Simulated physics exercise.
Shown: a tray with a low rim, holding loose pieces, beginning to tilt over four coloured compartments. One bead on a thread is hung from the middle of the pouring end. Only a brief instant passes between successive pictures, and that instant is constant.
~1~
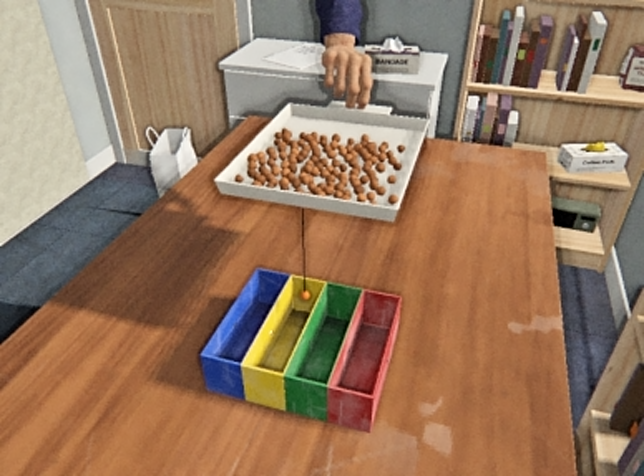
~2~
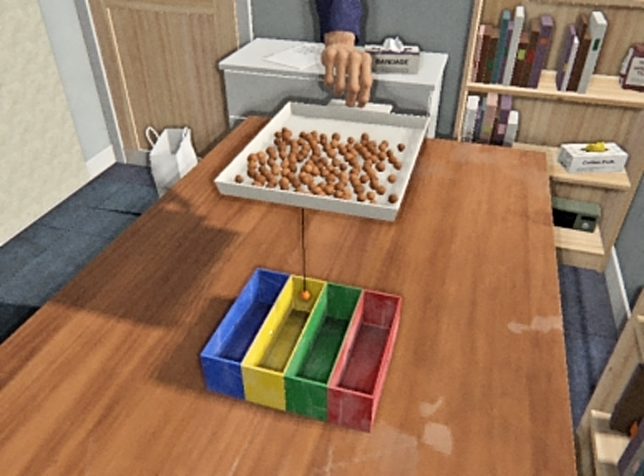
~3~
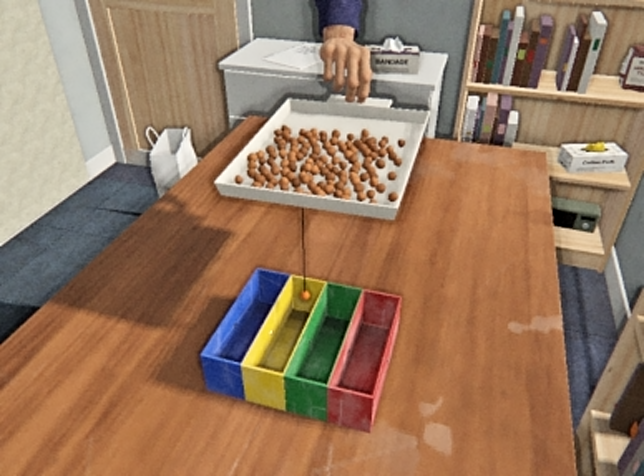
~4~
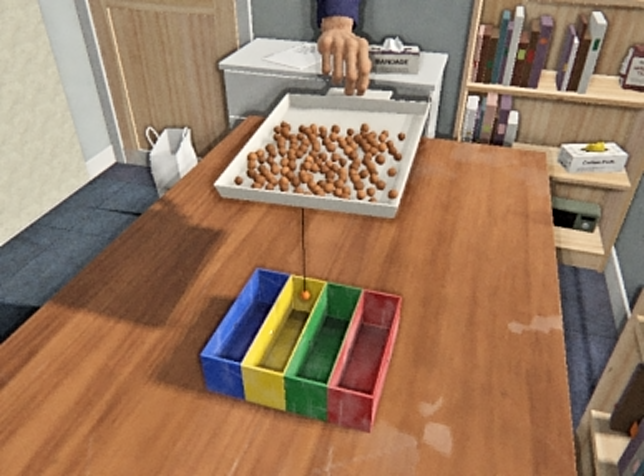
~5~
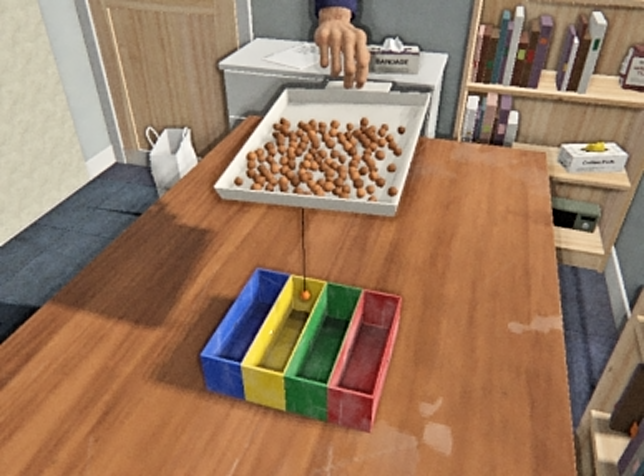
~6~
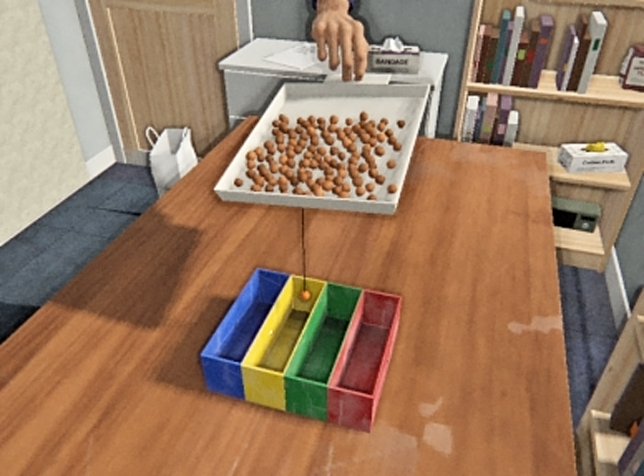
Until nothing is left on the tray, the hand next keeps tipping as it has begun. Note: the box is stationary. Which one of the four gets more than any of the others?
Most: Blue.
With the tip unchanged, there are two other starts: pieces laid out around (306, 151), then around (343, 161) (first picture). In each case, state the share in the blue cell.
You'd get about 30 per cent first and about 50 per cent second.
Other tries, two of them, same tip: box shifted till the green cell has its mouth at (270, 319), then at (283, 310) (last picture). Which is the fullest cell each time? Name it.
So it's yellow for the first shift and yellow for the second.
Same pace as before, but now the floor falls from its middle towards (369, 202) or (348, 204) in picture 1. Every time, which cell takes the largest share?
Red, then the red one.
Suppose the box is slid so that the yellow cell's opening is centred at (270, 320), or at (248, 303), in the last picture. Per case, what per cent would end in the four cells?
Estimate: 80 % first, 100 % second.
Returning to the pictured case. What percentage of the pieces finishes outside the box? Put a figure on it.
Close to 40 %, give or take.
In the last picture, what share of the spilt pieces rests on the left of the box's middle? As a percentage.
Left share: Close to 100 %.
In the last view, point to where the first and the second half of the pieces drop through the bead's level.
Around (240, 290) at first; around (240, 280) after that.
Just after the last frame, tray tipped steeply; every one on the tray.
A moment on, tray tipped right over; almost all on the tray; about a tenth falling or outside the box.
Further on, tray tipped past a quarter turn; roughly half in the blue cell; about a tenth in the yellow cell; roughly a third falling or outside the box.
When it is over, tray tipped past a quarter turn; roughly half in the blue cell; about a tenth in the yellow cell; not one in the red cell; not one in the green cell; roughly a third outside the box.
